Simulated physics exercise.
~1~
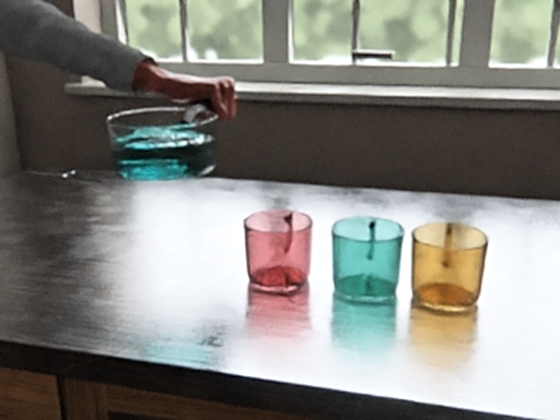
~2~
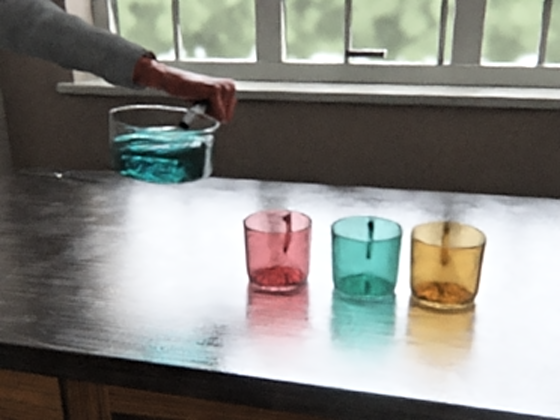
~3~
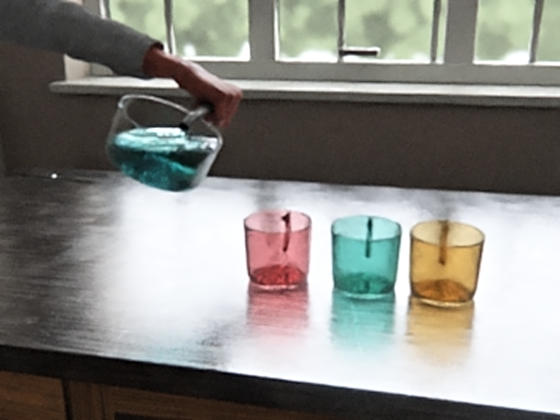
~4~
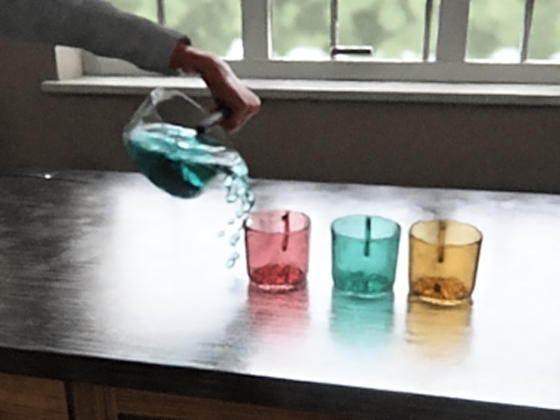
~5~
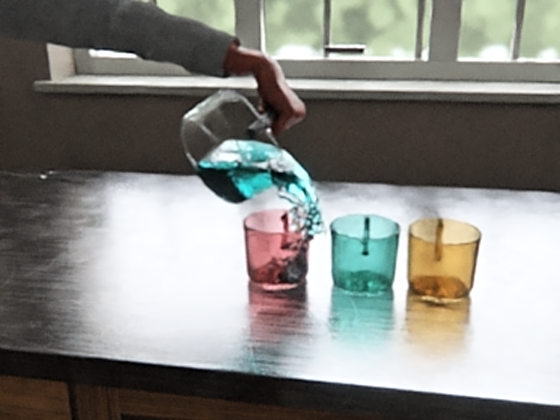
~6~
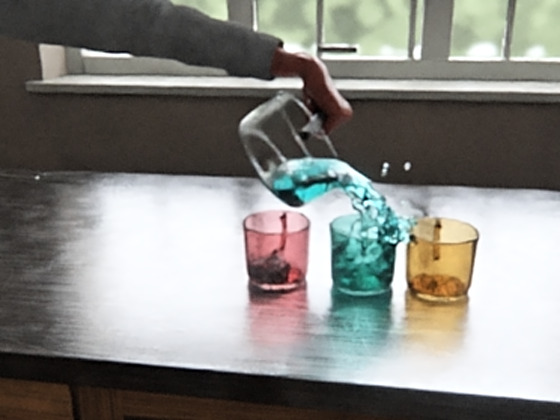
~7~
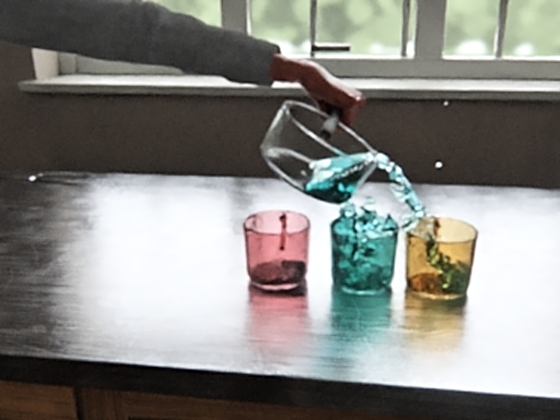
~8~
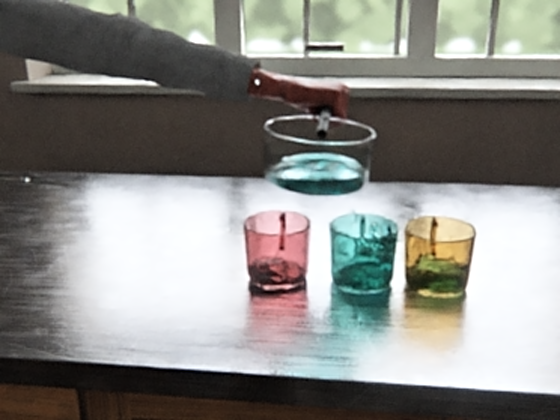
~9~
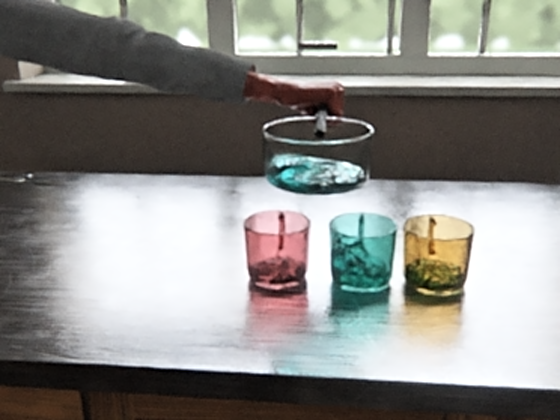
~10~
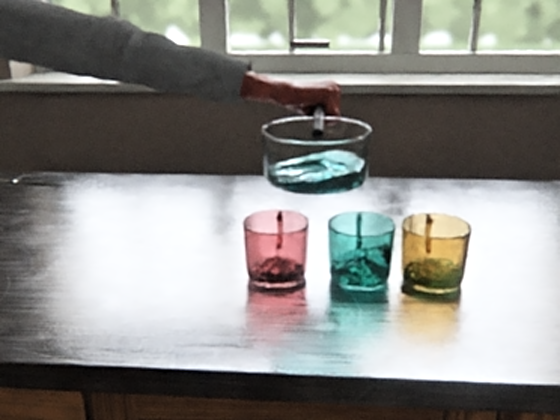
A hand sweeps a tilted clear pan over three coloured cups, pouring blue-green liquid, then levels it.
